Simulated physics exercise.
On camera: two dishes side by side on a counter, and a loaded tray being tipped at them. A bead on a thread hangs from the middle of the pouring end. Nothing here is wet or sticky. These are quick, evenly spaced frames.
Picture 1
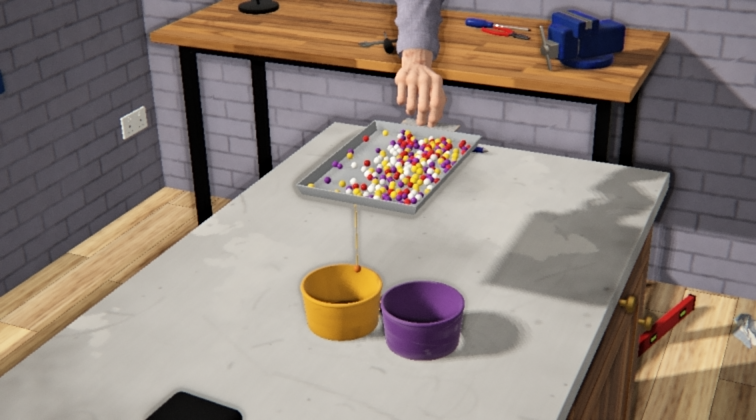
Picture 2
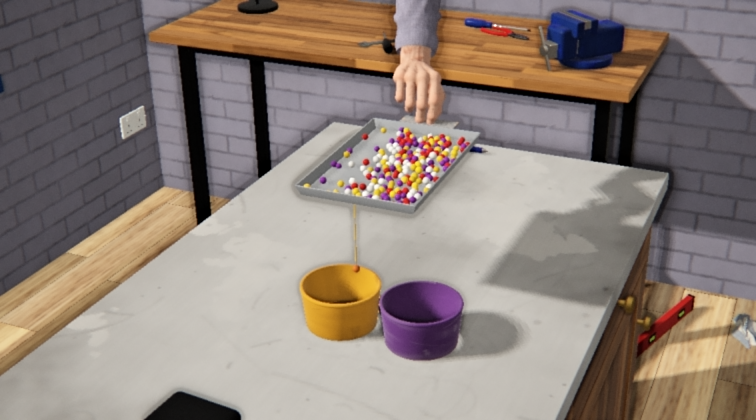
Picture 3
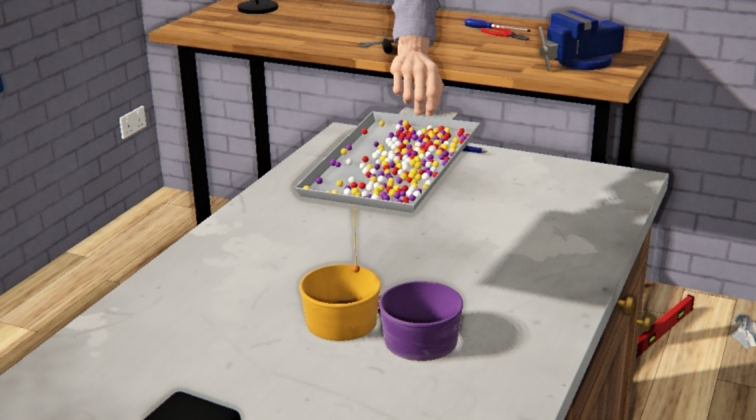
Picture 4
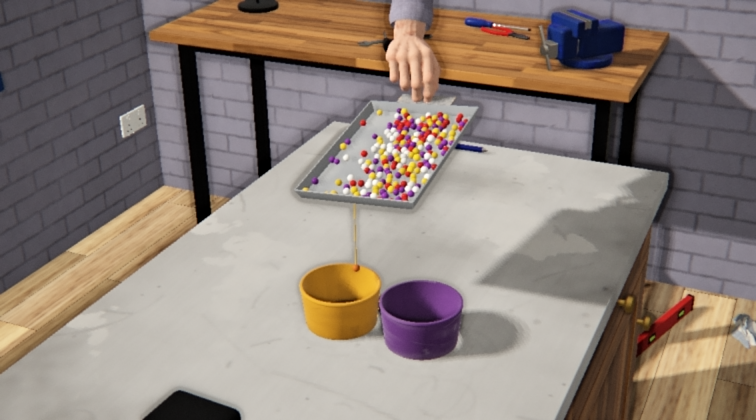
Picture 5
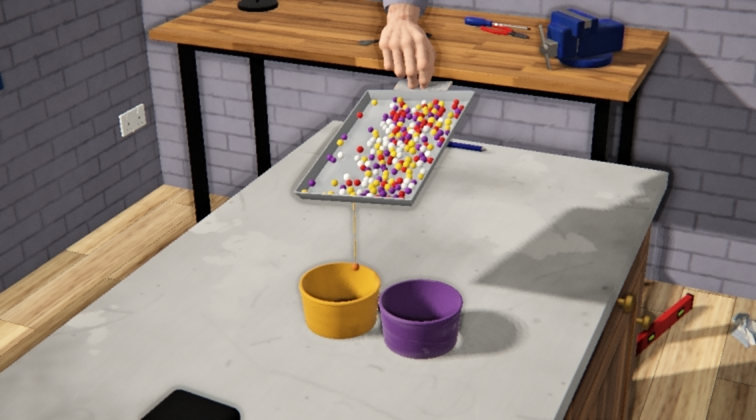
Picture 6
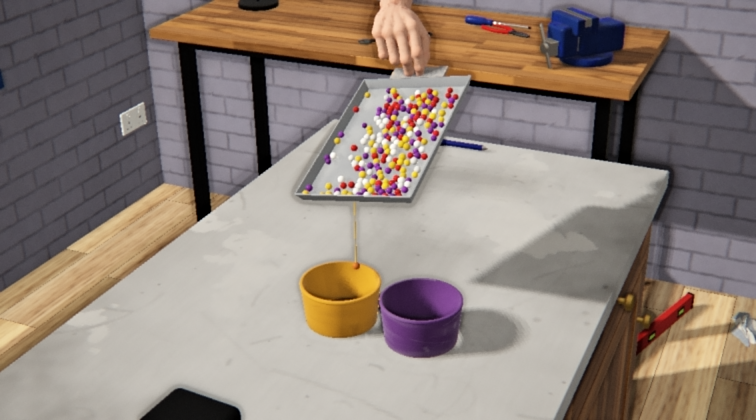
On a pale counter in a workshop, a hand raised the far end of a gray tray of colorful beads behind a yellow dish and a purple one, and the beads began shifting toward the lower end.
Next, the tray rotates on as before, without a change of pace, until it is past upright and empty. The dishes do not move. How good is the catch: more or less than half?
Together they catch under half.
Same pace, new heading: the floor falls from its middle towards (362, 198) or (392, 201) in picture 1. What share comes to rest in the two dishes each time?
About 50 and 80 per cent.
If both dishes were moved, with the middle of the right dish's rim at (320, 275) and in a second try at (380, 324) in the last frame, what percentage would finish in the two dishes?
The first gives 70 %, the second 10 %.
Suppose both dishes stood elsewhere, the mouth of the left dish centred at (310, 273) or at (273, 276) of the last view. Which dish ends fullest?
One: The left-hand dish. Two: The left one.
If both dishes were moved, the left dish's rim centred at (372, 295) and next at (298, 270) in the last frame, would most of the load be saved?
At the first place less than half, at the second more than half.
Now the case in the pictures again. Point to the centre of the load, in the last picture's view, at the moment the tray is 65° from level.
Near (304, 215).
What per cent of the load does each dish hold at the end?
The left dish has 20 per cent, the right dish has 0.
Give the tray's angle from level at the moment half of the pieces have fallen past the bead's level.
Around 70° of tilt.
Soon, tray tipped steeply; about half on the tray; a stray few in the left dish; a small part outside both; about a third in the air.
A while on, tray tipped past a quarter turn; about a quarter in the left dish; most outside both; a stray few in the air.
Towards the end, tray tipped past a quarter turn; about a quarter in the left dish; most outside both.
Finally, tray tipped past a quarter turn; none in the right dish; about a quarter in the left dish; most outside both.
